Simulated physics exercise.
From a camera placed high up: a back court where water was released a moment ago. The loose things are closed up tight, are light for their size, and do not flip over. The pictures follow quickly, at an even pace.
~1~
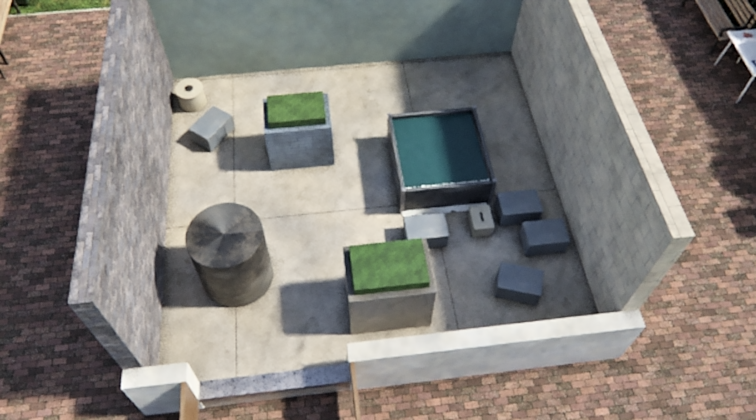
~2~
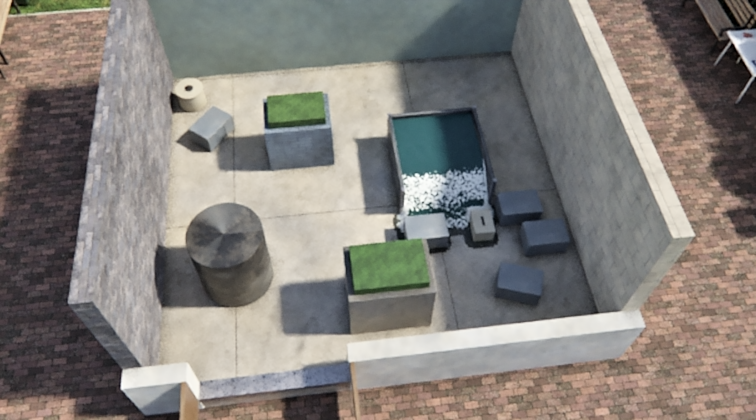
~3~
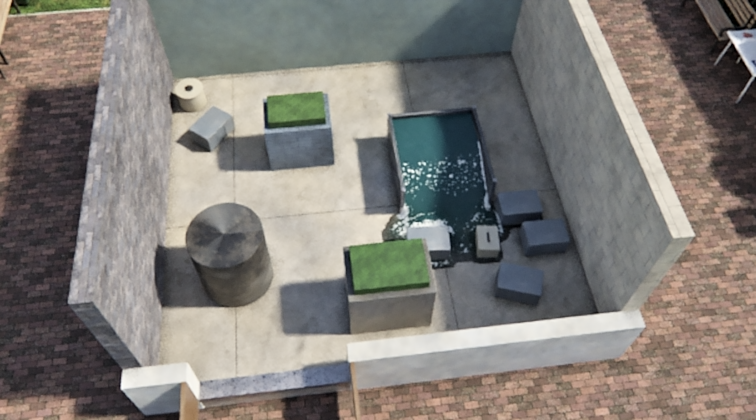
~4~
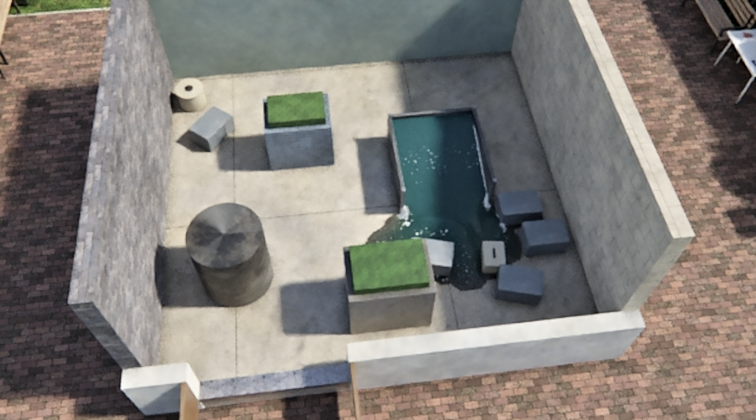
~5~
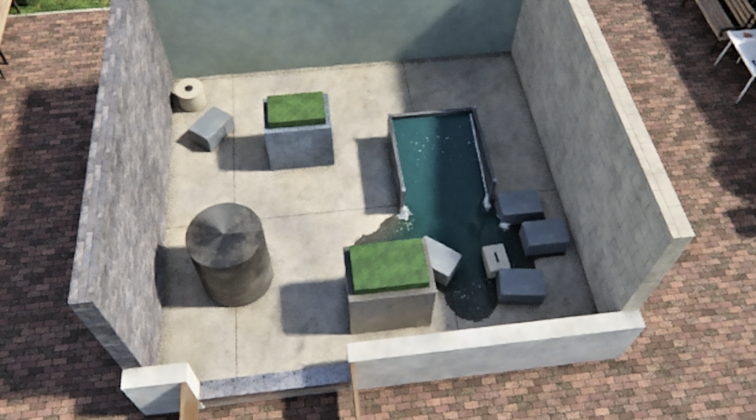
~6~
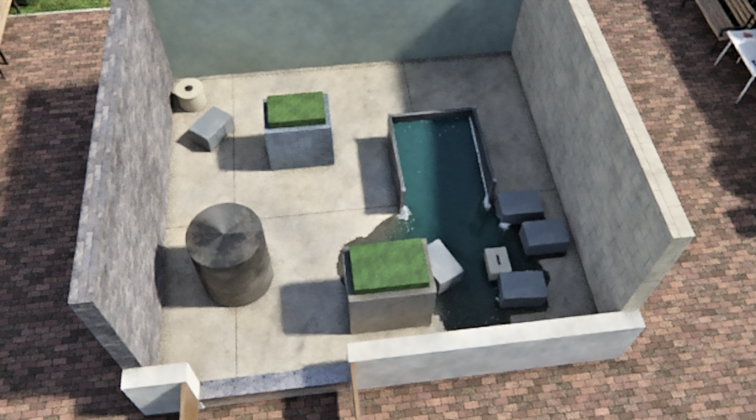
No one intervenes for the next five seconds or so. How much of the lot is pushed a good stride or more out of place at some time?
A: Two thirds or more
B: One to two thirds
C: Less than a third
Two thirds or more (A).
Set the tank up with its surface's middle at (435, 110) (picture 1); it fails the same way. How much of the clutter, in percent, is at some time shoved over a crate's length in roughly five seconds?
Close to 70 %.
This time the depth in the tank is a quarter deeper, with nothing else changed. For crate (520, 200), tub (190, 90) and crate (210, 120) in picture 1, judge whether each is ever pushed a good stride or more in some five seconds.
Answers, in the order asked: Went past the threshold, stayed within the threshold, stayed within the threshold.
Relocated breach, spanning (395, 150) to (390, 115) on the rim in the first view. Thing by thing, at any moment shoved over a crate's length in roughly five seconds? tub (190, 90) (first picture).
For that one: That far or more.
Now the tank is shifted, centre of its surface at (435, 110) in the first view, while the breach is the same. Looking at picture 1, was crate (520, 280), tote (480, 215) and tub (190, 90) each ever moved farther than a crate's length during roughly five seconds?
First displaced far, then displaced far, then never went far.
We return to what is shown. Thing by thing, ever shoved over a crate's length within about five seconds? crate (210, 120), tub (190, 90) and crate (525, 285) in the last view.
Successively: Never went far, never went far, moved a long way.
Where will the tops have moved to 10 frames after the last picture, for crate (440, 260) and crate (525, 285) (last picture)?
(468, 299) and (587, 297), about.
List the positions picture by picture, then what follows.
The first picture shows a tote at (482, 217) rests on the ground; a crate at (426, 226), on the bottom; 0 of 7 have shifted.
The second picture shows a tote at (483, 221) rests on the ground, close to its start; a crate at (426, 226) rests on the ground; 1 of 7 have shifted.
The third picture shows a tote at (488, 237) rests on the ground, a stride from its start; a crate at (428, 238) rests on the ground, close to its start; 2 of 7 have shifted.
The fourth picture shows a tote at (494, 253), on the bottom, a stride from its start; a crate at (432, 252), on the bottom, a stride from its start; 2 of 7 have shifted.
The fifth picture shows a tote at (497, 257), on the bottom, a stride from its start; a crate at (437, 255), on the bottom, a stride from its start; 2 of 7 have shifted.
The sixth picture shows a tote at (498, 260) floats, a stride from its start; a crate at (440, 261) rests on the ground, a stride from its start; 3 of 7 have shifted.
A moment on, 2 of 7 are well off their spots; 2 afloat.
Next, 3 of 7 are well off their spots; 3 afloat.
Later, 4 of 7 are well off their spots; 4 afloat.
In the end, 4 of 7 are well off their spots, and 5 have been at some point; 4 afloat.
